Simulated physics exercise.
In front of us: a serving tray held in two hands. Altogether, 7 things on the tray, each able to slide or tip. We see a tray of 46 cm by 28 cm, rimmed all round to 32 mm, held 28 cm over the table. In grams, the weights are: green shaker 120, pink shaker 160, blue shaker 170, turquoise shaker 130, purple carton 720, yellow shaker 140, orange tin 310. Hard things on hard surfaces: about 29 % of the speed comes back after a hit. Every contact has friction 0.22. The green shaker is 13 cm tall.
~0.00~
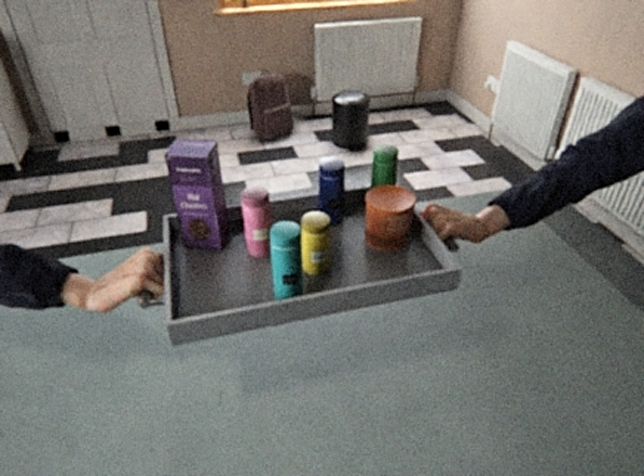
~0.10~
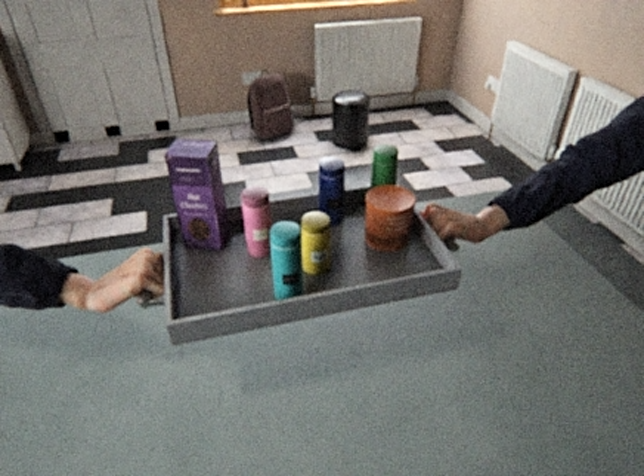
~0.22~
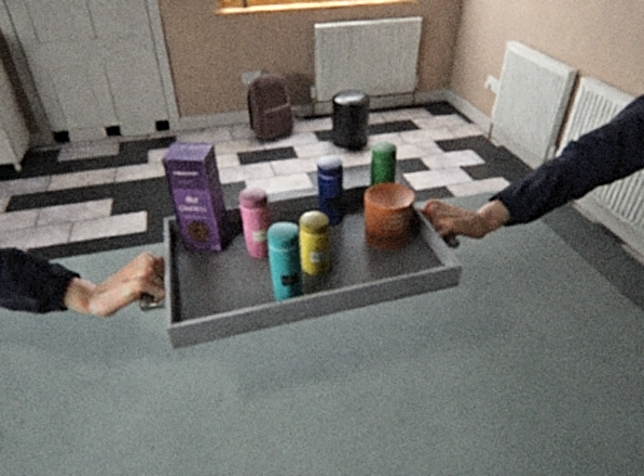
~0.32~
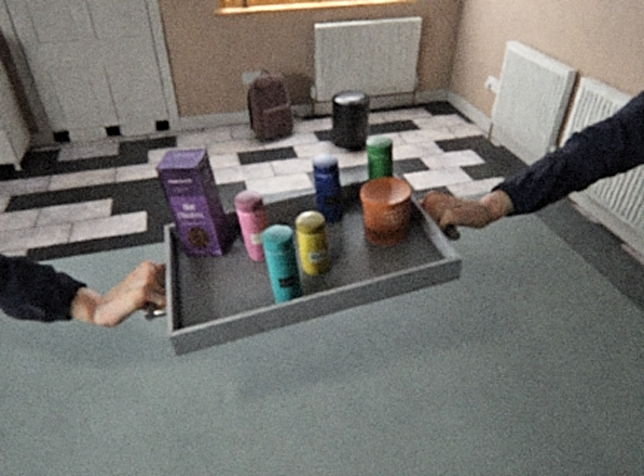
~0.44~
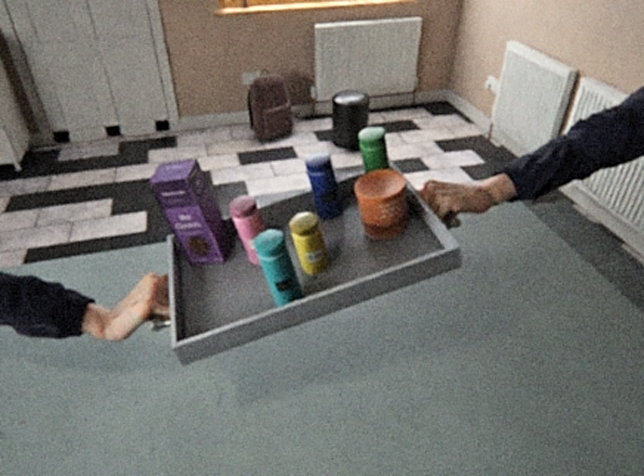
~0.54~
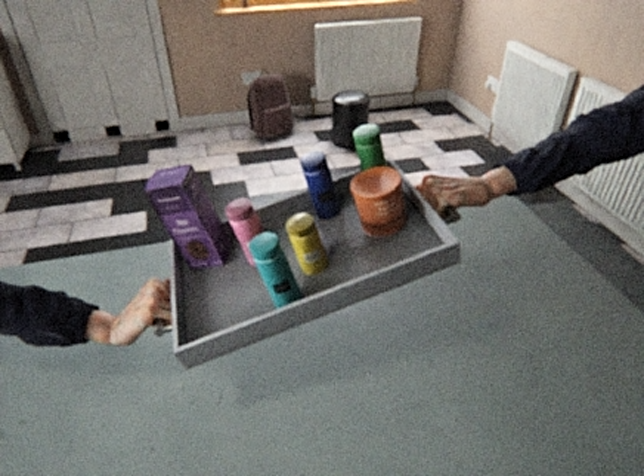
A gray tray holding a purple carton, an orange tin and five colorful shakers stayed level at first, then two hands steadily tilted it down toward the left, the items leaning along with it.
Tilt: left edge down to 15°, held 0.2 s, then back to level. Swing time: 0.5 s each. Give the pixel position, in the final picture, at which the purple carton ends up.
The purple carton ends up at about (186, 197).
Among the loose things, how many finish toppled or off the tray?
The answer is 0.
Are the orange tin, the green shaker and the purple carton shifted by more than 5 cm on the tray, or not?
First, the orange tin is moved away; second, the green shaker is moved away; third, the purple carton stays in its position.
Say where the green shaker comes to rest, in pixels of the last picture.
Its middle settles close to pixel (319, 189).
After 0.84 s, tilt 15°, left edge down; purple carton slid 2 cm near (181, 222); green shaker slid 5 cm; blue shaker slid 5 cm.
After 1.04 s, tilt 8°, left edge down; purple carton slid 2 cm near (182, 211); green shaker slid 11 cm; blue shaker slid 10 cm.
At rest (1.8 s), not toppled but over 5 cm from the start, green shaker, pink shaker, blue shaker, turquoise shaker, yellow shaker and orange tin; purple carton in place, give or take 5 cm. Seen from the same camera at the end, purple carton near (186, 197).
